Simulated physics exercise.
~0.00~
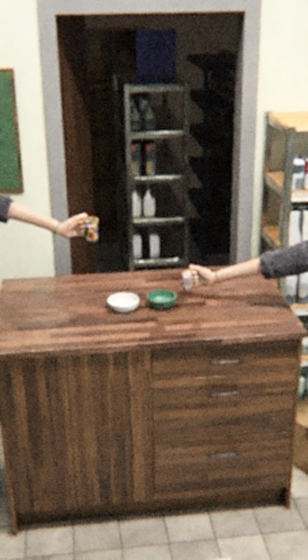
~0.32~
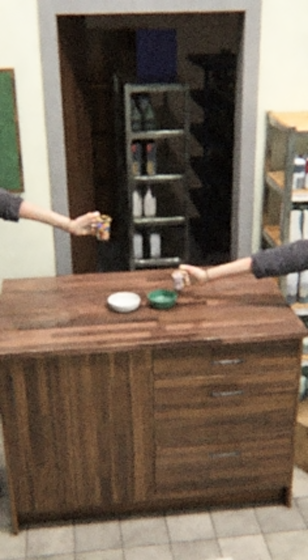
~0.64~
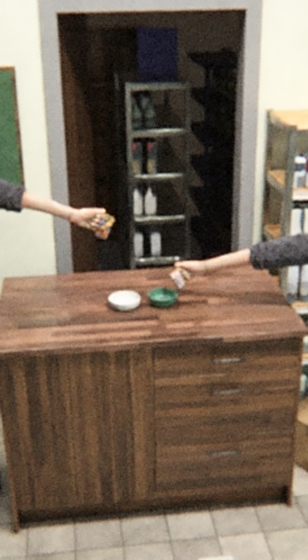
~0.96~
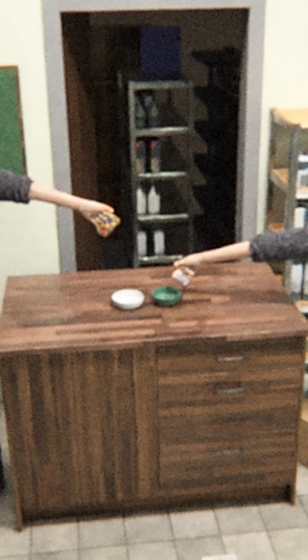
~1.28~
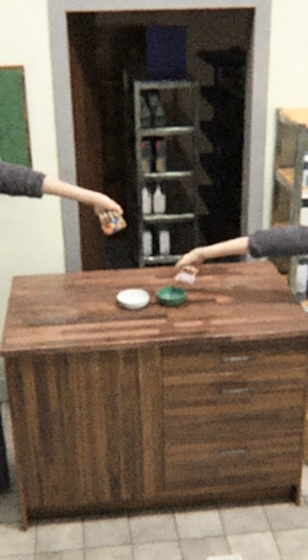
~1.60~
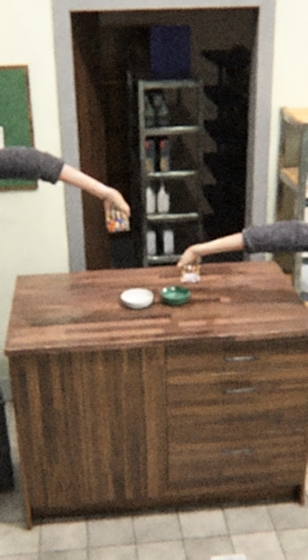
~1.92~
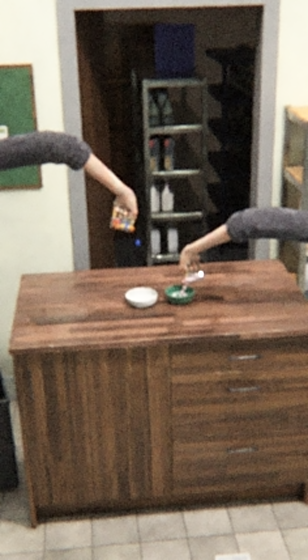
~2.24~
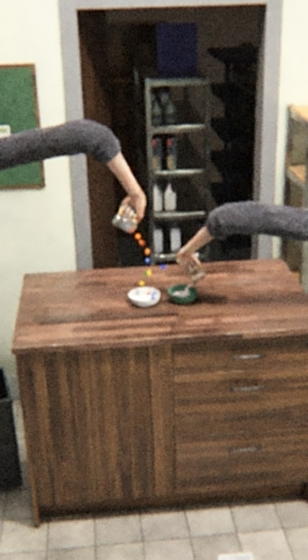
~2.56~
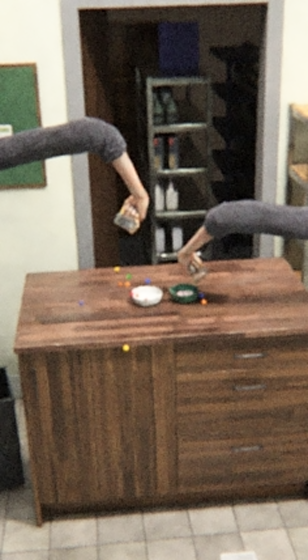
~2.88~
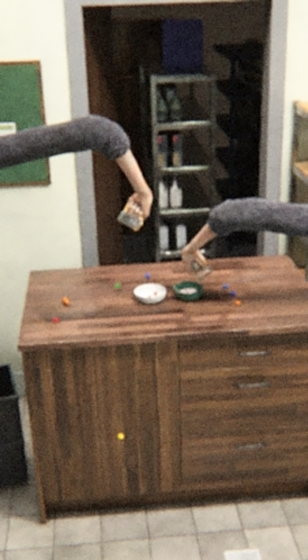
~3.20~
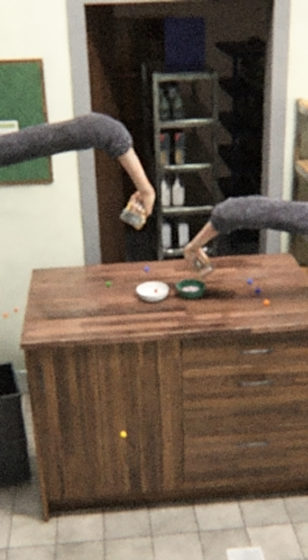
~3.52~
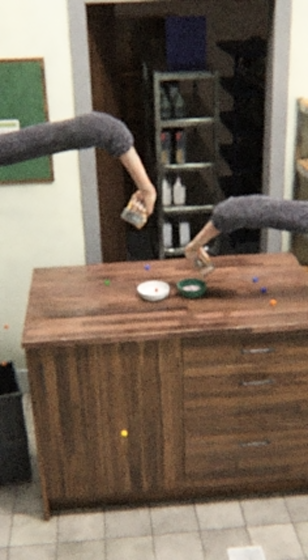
Two hands tipped their cups over the low dishes on a wooden counter, and colorful little balls from the left cup bounced out of the white dish and scattered, most ending up outside it, while the right cup's contents stayed in the green dish.
